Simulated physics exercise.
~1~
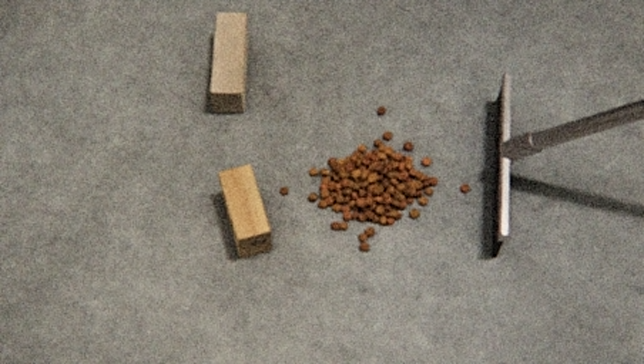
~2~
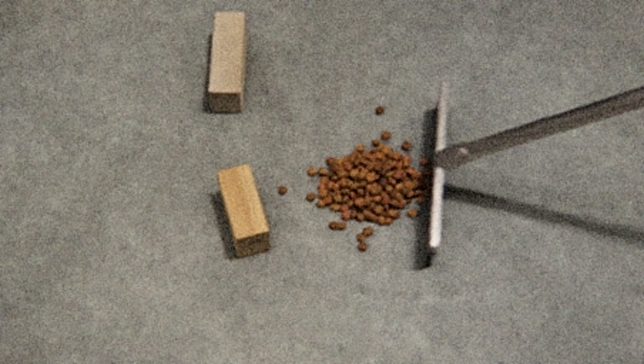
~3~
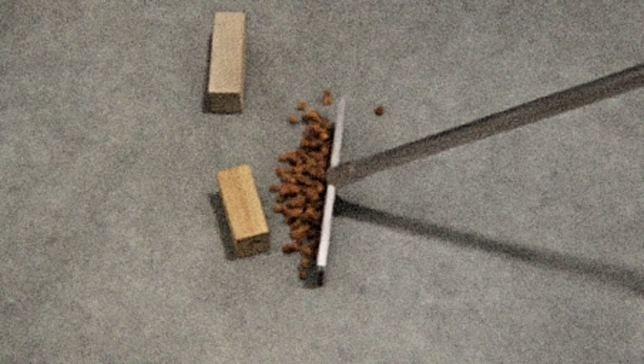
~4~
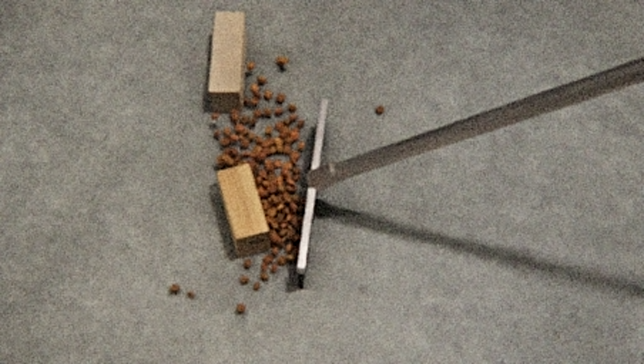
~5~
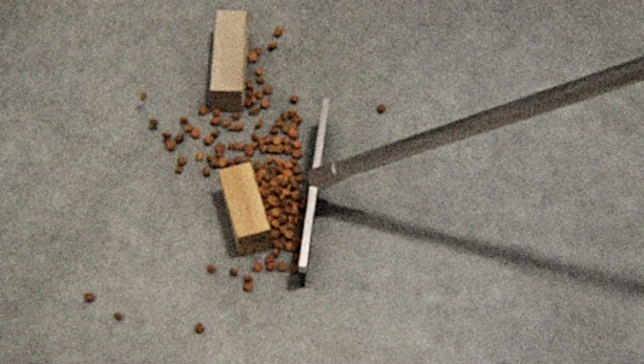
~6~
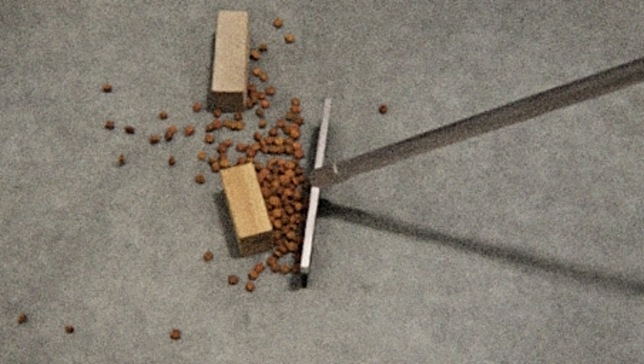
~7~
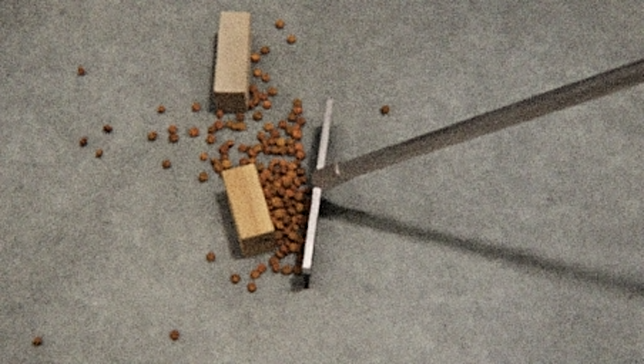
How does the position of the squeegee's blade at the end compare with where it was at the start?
At the start the blade stands to the right of the kibble heap, well away from the blocks. By the end it is farther left, close to the right side of the lower, yellower block, with kibble packed between them.
